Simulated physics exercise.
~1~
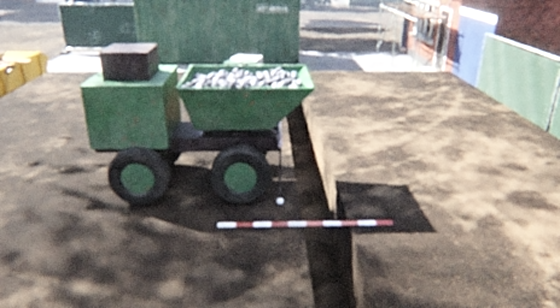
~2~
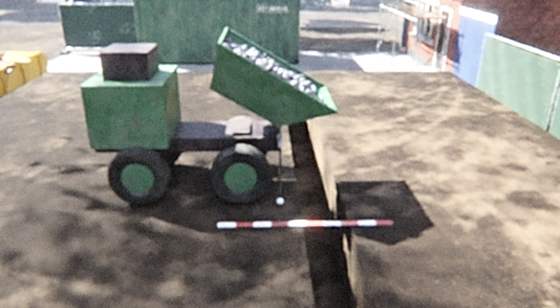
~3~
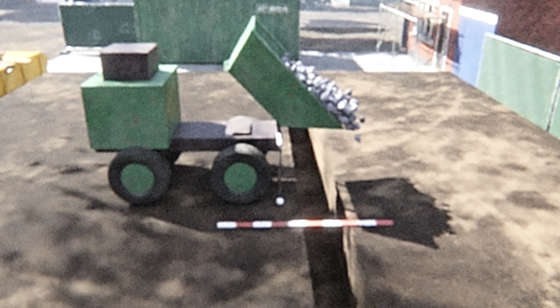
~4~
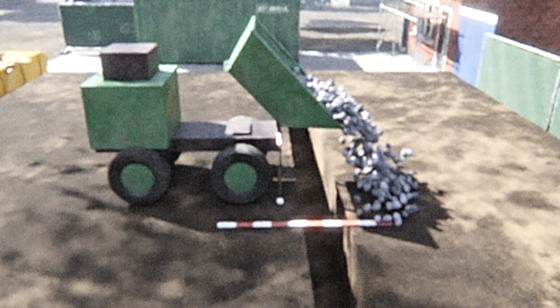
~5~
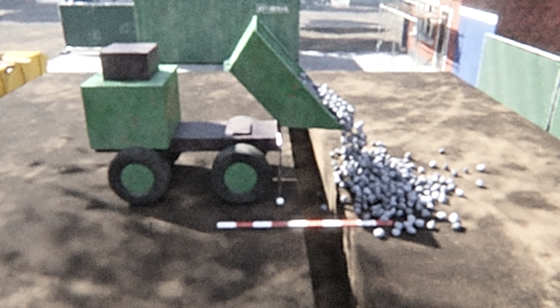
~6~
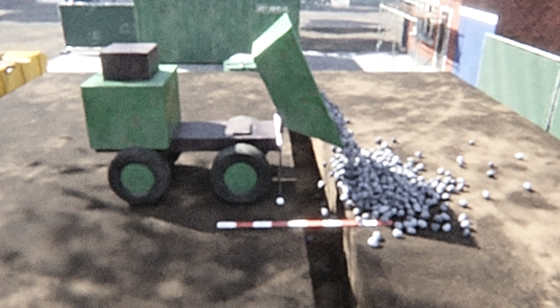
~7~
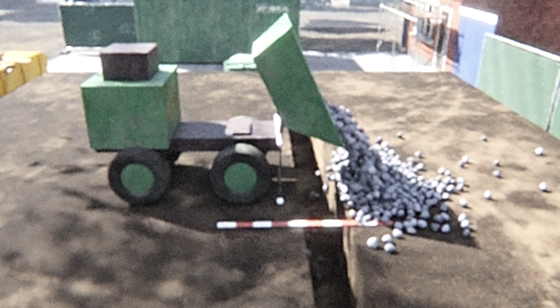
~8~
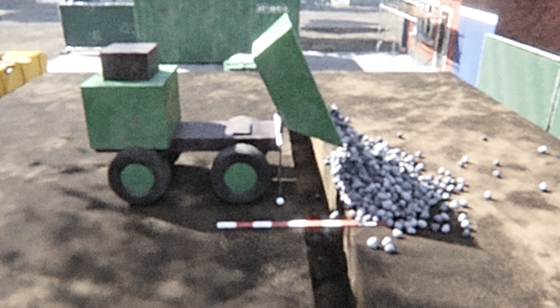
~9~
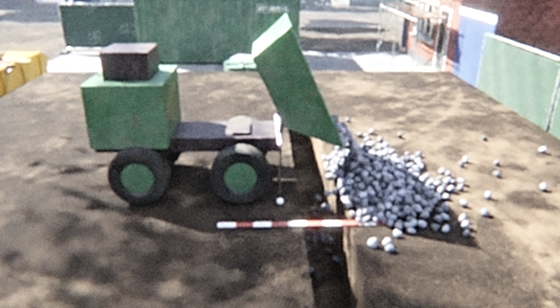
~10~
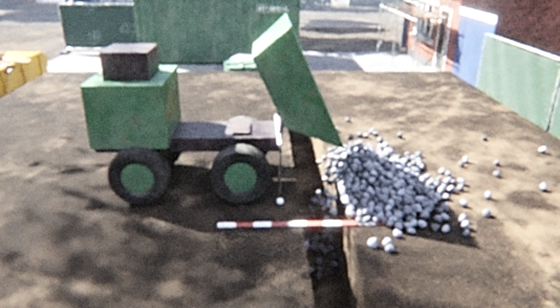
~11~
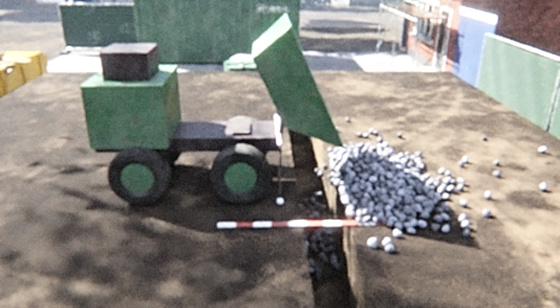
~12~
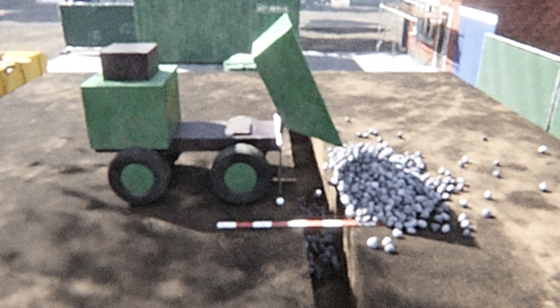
A green dumper tipped its skip up to the right and poured a load of round grey stones over a narrow trench, most landing in a heap on the far side while some dropped in, and it ended with the skip still steeply raised.
